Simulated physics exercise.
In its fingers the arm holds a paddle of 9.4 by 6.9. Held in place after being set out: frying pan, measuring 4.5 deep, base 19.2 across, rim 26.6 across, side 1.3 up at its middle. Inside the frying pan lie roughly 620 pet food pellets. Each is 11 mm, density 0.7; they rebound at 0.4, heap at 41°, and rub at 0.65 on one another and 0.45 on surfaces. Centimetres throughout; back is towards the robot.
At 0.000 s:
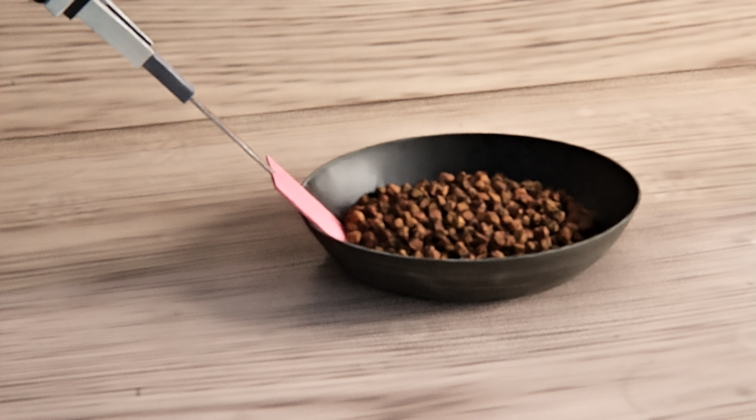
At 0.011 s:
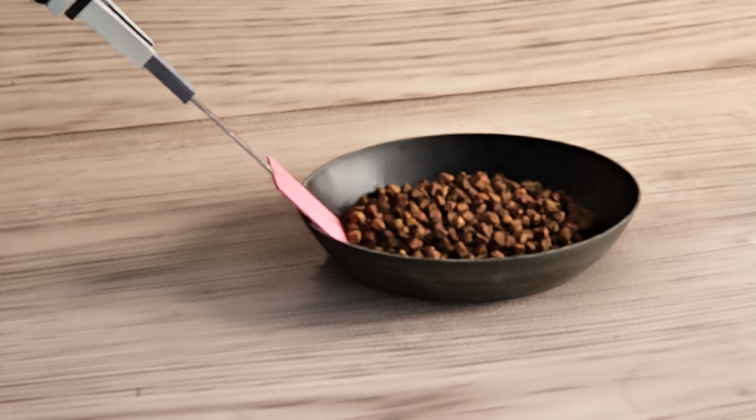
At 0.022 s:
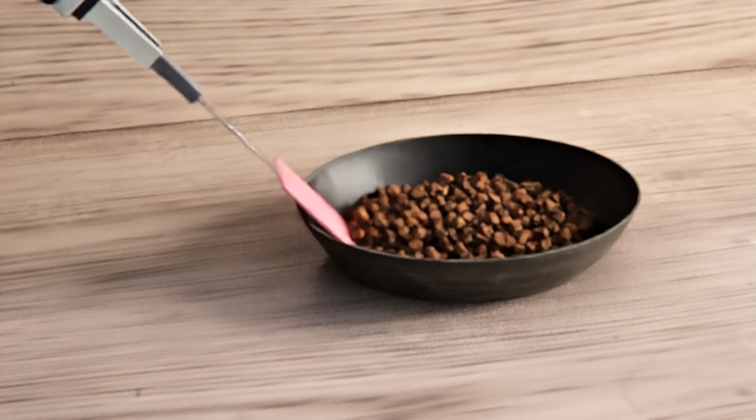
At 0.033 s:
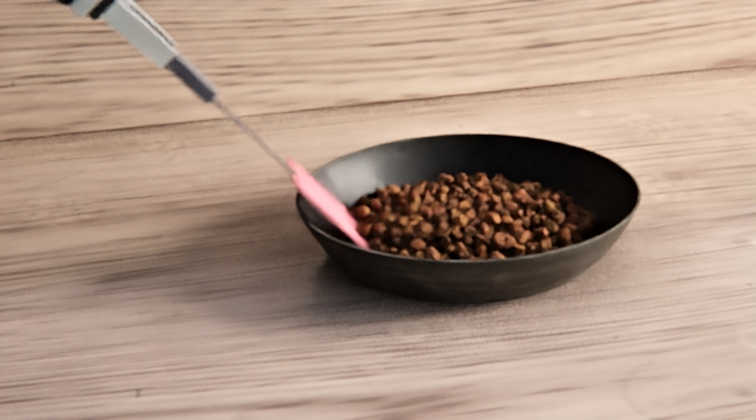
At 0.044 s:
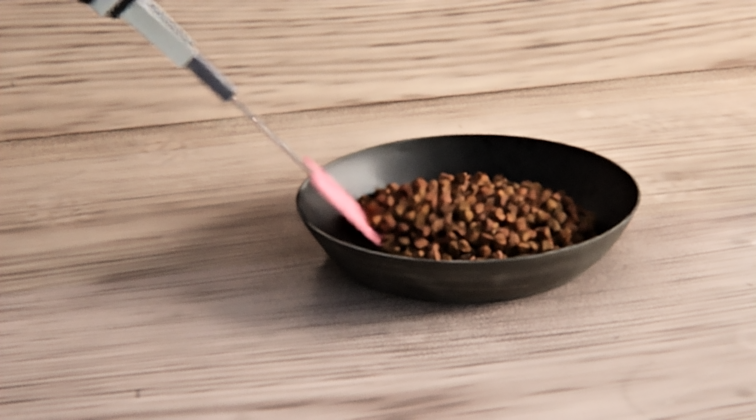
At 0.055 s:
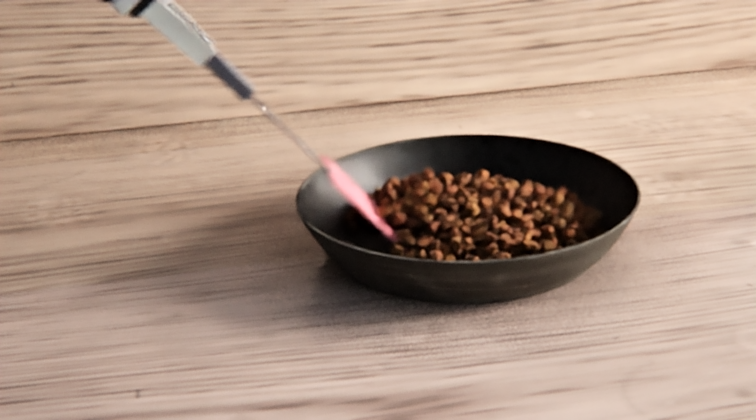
A robotic arm slides a pink paddle rightward through brown pellets in a black pan.
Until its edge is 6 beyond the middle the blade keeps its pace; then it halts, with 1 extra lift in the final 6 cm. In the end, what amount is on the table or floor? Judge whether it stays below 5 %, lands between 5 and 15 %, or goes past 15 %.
It lands between 5 and 15 %.
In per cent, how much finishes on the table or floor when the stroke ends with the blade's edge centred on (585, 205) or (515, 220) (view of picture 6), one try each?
Close to 30 and close to 0 per cent, respectively.
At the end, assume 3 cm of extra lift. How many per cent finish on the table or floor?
Some 10 in a hundred.
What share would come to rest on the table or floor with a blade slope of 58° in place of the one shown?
10 %.
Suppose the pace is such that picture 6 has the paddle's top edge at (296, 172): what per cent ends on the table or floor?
Expect about 0 per cent there.
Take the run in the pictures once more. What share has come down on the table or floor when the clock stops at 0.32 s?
8 %.
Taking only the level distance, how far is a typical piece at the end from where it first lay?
About 5 cm.
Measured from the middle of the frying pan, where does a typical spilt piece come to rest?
About 20 centimetres.
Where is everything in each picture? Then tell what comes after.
In the first frame, paddle top edge at (271, 171), sloping 50°; upper third of the load around (465, 218), from x 350 to 595, top at y 175; 617 in the frying pan.
In the second frame, paddle top edge at (272, 171), sloping 50°; upper third of the load around (465, 218), from x 350 to 595, top at y 175.
In the third frame, paddle top edge at (278, 172), sloping 50°; upper third of the load around (465, 218), from x 350 to 595, top at y 175.
In the fourth frame, paddle top edge at (292, 171), sloping 50°; upper third of the load around (460, 217), from x 350 to 595, top at y 175.
In the fifth frame, paddle top edge at (310, 170), sloping 50°; upper third of the load around (461, 212), from x 350 to 595, top at y 180.
In the sixth frame, paddle top edge at (328, 169), sloping 50°; upper third of the load around (464, 206), from x 350 to 600, top at y 175; 617 in the frying pan.
By 0.08 s, sloping 50°, highest piece 7 above the table; 617 in the frying pan.
By 0.11 s, sloping 50°, highest piece 8 above the table; 617 in the frying pan.
By 0.32 s, sloping 50°, highest piece 10 above the table; 560 in the frying pan, 52 on the table or floor, 5 on the blade or in flight.
By 1.37 s, sloping 50°, highest piece 6 above the table; 559 in the frying pan, 58 on the table or floor.
Final count, 559 in the frying pan, 58 on the table or floor. That is 9 % on the table or floor.
